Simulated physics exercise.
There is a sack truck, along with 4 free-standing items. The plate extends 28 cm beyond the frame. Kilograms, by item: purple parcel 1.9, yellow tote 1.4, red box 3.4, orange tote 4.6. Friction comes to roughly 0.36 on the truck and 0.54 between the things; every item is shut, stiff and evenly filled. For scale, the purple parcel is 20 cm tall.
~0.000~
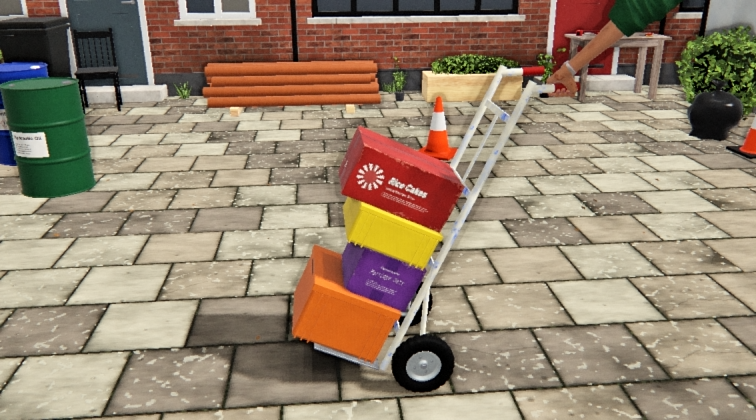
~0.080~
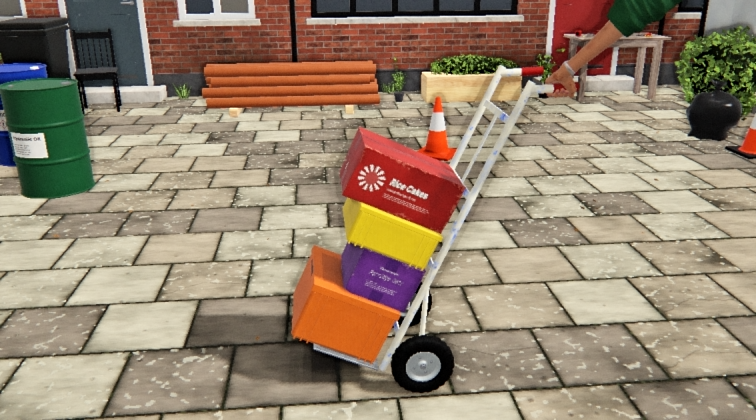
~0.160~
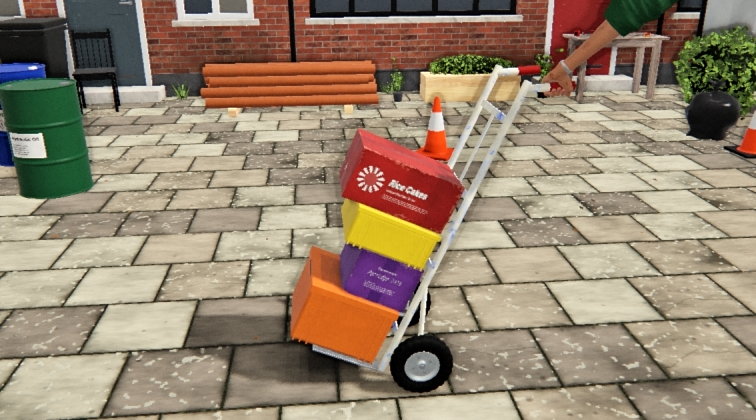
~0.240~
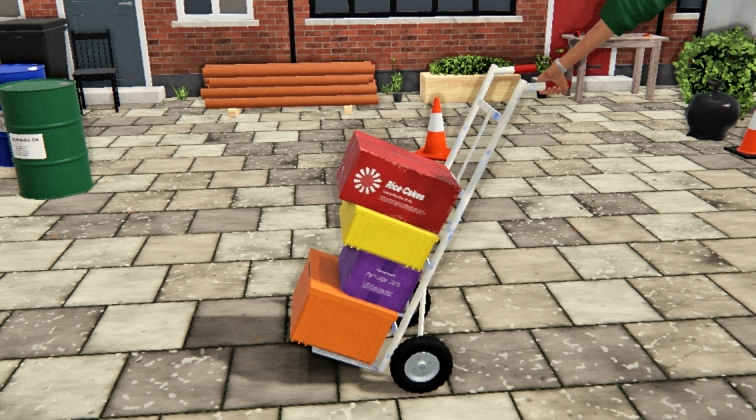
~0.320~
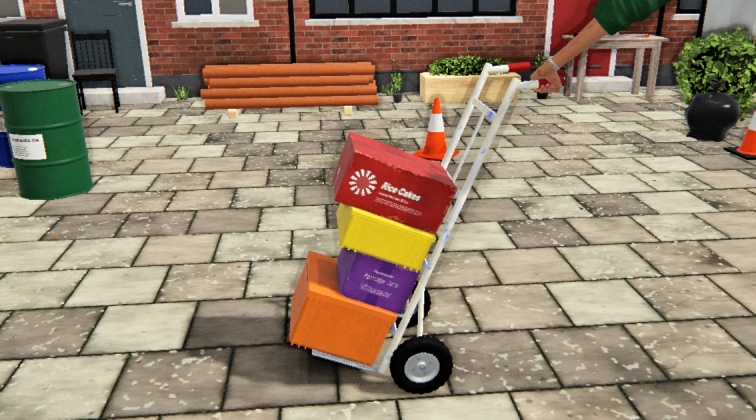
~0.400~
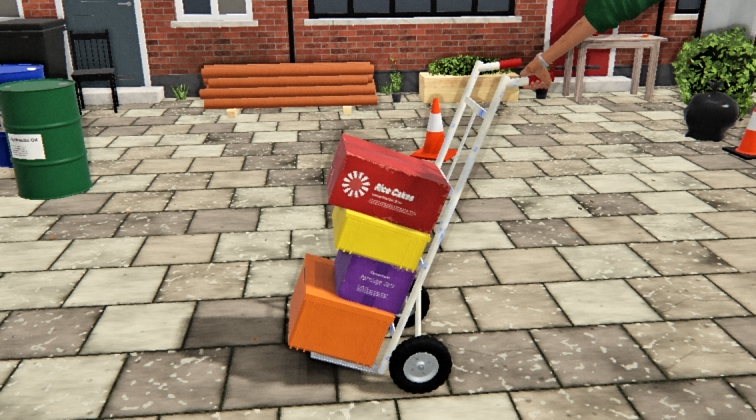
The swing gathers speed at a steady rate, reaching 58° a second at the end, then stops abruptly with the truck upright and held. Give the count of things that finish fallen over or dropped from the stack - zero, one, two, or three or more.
Zero.
By 0.90 s, truck upright.
By 1.10 s, truck upright; yellow tote rocked 7° off its seat near (329, 245); purple parcel rocked 6° off its seat near (346, 282); red box rocked 7° off its seat.
When it is over (1.8 s), all 4 within 10 cm of the start. In the last view, purple parcel near (349, 285), yellow tote near (337, 246).
